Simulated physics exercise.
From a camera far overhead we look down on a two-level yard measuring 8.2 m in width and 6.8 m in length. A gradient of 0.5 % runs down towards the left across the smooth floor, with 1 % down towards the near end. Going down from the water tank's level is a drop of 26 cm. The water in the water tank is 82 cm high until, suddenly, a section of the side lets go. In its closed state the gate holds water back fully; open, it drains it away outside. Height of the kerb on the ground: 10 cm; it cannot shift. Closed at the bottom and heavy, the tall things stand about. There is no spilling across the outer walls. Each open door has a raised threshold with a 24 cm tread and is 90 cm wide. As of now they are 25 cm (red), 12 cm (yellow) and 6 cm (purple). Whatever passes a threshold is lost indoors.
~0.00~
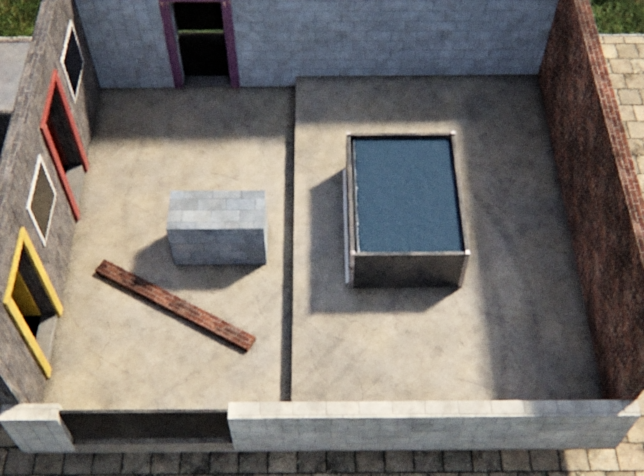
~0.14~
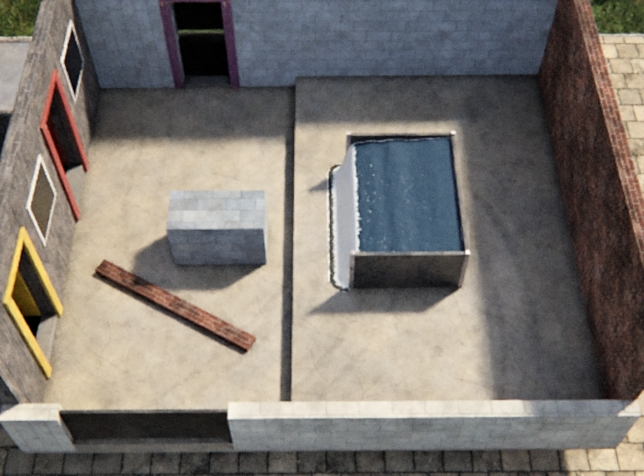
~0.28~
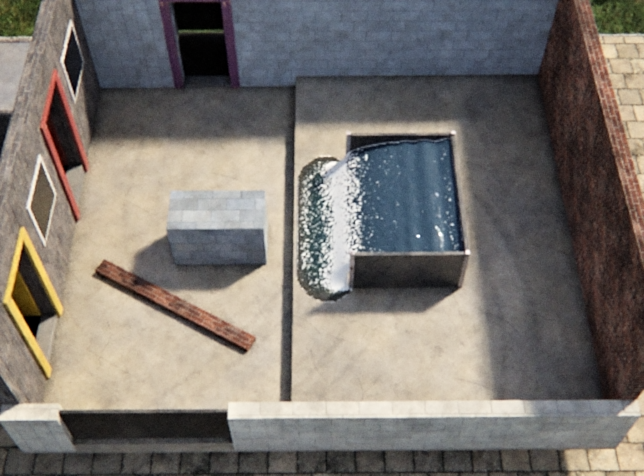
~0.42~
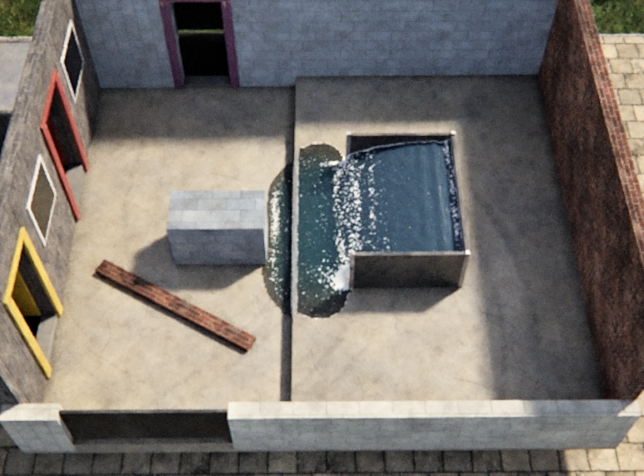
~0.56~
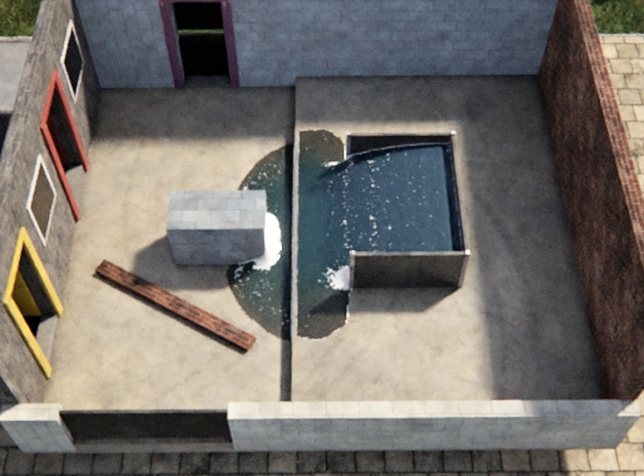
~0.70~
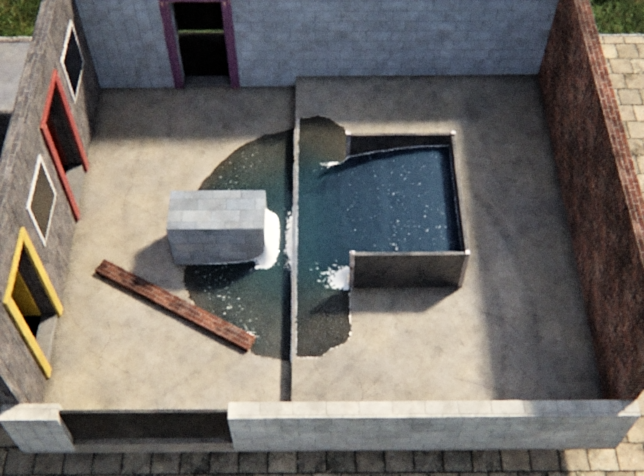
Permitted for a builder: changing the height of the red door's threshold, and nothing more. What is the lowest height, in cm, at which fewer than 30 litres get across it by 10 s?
21 cm.
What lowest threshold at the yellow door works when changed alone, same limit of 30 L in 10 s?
The yellow door needs around 16 cm.
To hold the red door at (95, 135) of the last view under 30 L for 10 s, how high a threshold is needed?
22 cm.
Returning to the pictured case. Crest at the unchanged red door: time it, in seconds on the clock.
At roughly 1.8 s.
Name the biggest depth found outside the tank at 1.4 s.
It gets to close to 57 centimetres there.
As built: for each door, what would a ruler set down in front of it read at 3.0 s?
Depths in cm: Red 20, yellow 18, purple 11.
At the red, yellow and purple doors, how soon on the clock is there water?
So the front gets to red at 1.2 seconds, yellow at 1.6 seconds, and purple at 1.8 seconds.
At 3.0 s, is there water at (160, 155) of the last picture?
Point status: Inundated.
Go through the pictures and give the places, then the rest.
The first picture shows still water, 82 cm deep, in the water tank at (405, 194); the red door at (68, 155) is dry.
In the second picture, the front is at (334, 279), 0.3 m from the gap at (351, 213); 0.6 m2 of floor is wet, 82 cm left at the back.
In the third picture, the front is at (300, 267), 0.8 m from the gap at (351, 215); 2.0 m2 of floor is wet, 78 cm left at the back.
In the fourth picture, the front is at (267, 269), 1.4 m from the gap at (351, 217); 3.8 m2 of floor is wet, 71 cm left at the back.
In the fifth picture, water pours out at (351, 217) and has run 1.9 m, to (233, 279); about 11 cm deep outside, 70 cm at the back.
In the sixth picture, the gap is at (351, 218), the front 2.6 m out at a hidden place; the back of the water tank holds 64 cm; the red door at (68, 155), 4.7 m from the gap, is still 2.0 m from the nearest water.
After 1.4 s water covers 40 % of the floor, deepest (57 cm) near (279, 242); 22 cm at the red door, 0 litres in over its 25 cm threshold.
After 3.0 s water covers 50 % of the floor, deepest (36 cm) near (39, 429); 20 cm at the red door, 9 litres in over its 25 cm threshold.
After 10.0 s water covers 50 % of the floor, deepest (19 cm) near (39, 429); 12 cm at the red door, 10 litres in over its 25 cm threshold.
At the red door as built, the water arrived by 1.2 s and peaked near 31 cm at 1.8 s.
With a threshold of 19 cm, 48 litres would have come in within the 10 s; with 25.5 cm, 8 litres. So under 30 litres takes about 21 cm.
